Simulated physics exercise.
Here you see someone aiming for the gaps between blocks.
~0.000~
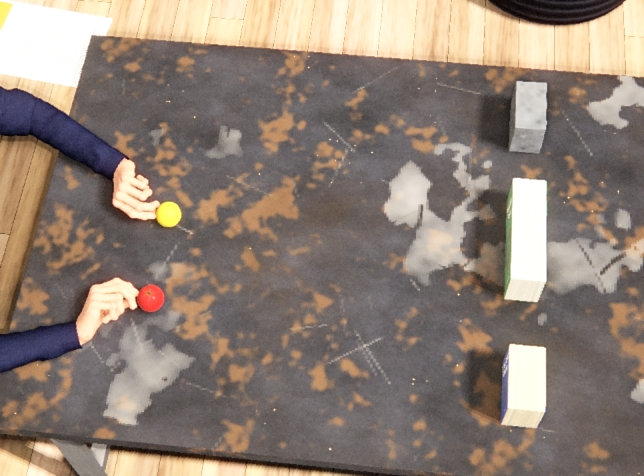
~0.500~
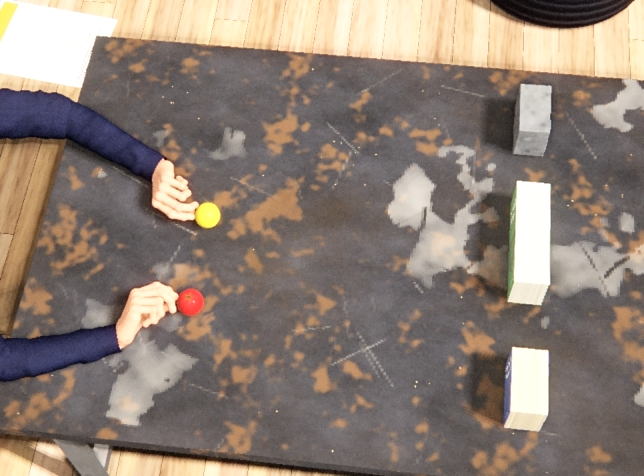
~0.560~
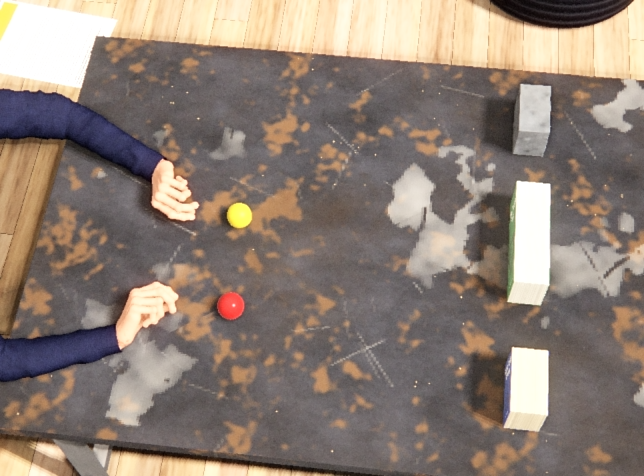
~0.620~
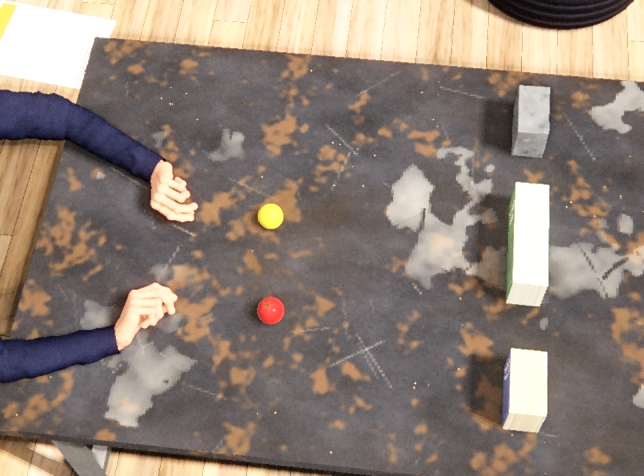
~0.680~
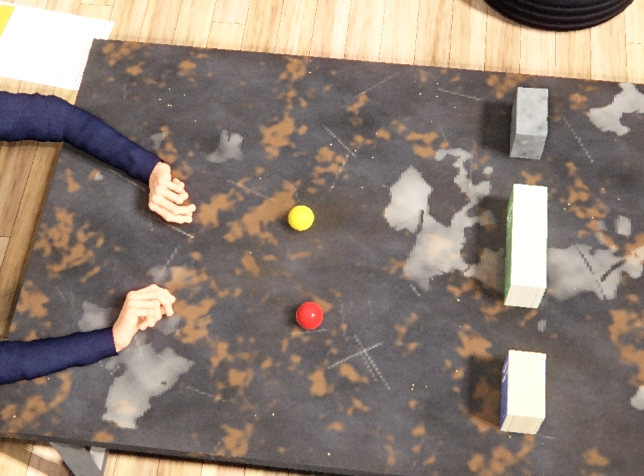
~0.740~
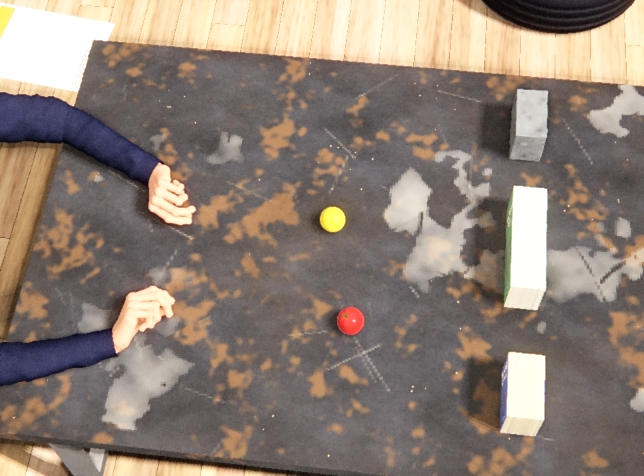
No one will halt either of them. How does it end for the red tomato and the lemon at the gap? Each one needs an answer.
It ends like this: The red tomato goes through; the lemon is kept back.
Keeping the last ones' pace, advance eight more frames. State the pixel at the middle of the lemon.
Roughly at (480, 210).
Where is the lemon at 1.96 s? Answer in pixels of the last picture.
Centre estimate: (431, 180).
By 1.04 s, red tomato heading on near (557, 339); lemon heading on near (491, 219).
By 1.54 s, red tomato heading on; lemon coming back near (456, 197).
By 1.96 s, red tomato heading on; lemon coming back near (431, 180).
When it is over (2.3 s), the red tomato gets between the blocks; the lemon is stopped.
